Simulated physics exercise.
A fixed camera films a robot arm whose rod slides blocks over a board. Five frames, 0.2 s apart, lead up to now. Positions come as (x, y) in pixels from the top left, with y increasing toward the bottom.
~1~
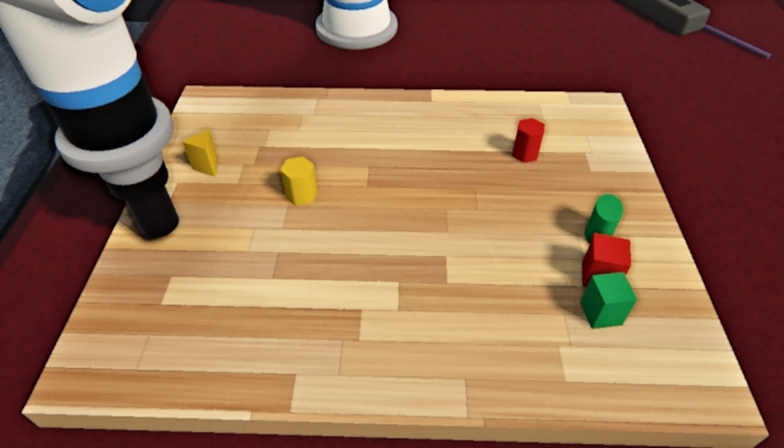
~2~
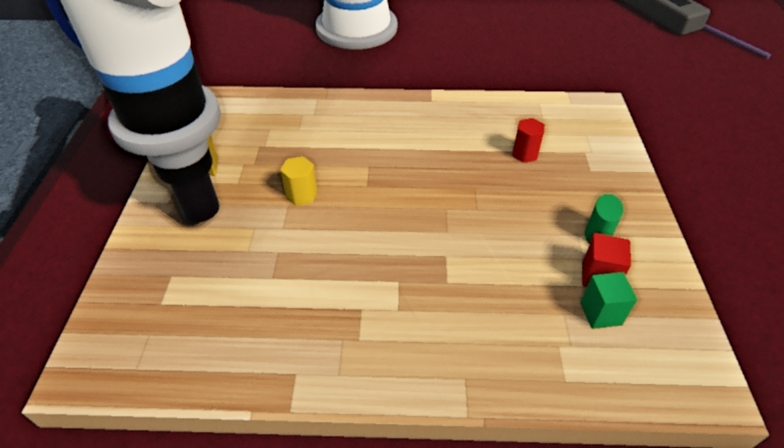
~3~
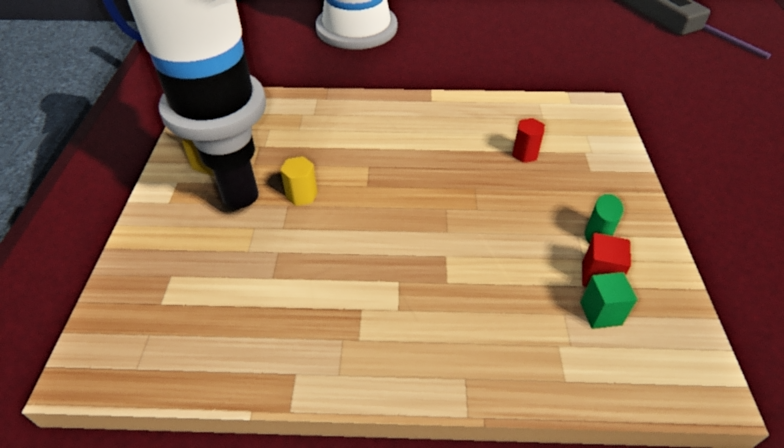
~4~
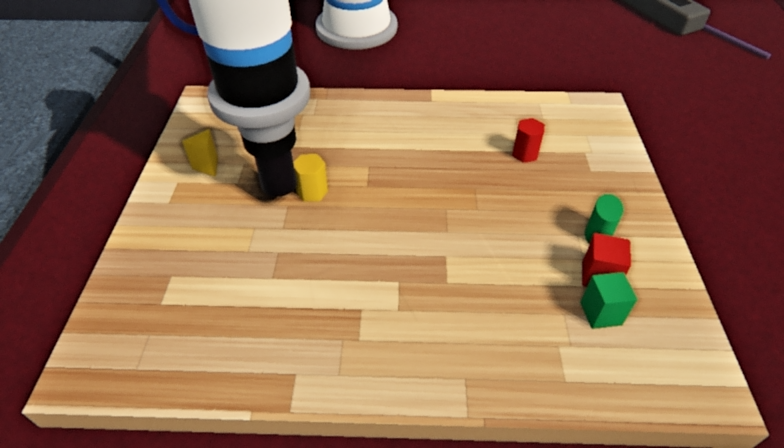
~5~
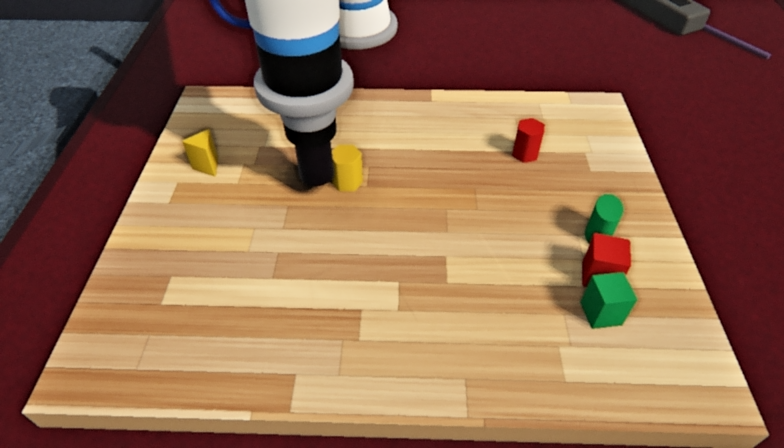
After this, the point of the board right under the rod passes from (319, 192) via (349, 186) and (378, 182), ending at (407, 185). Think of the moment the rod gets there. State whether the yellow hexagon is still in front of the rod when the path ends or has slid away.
The rod should slip past it.
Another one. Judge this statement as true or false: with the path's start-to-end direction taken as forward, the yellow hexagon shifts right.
Answer: False.
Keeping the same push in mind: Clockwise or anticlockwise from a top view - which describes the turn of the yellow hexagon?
That block twists counter-clockwise.
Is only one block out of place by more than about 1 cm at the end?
Yes, that is what happens.
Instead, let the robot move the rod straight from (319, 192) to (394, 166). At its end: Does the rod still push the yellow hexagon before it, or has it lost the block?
My guess is it keeps its place ahead of the rod.
On the path given first. One third of the way, rod (348, 169); yellow hexagon (375, 146).
Two thirds of the way, rod (378, 165); yellow hexagon (401, 140), turned 20° anticlockwise.
At the end, rod (407, 169); yellow hexagon (412, 137), turned 40° anticlockwise.
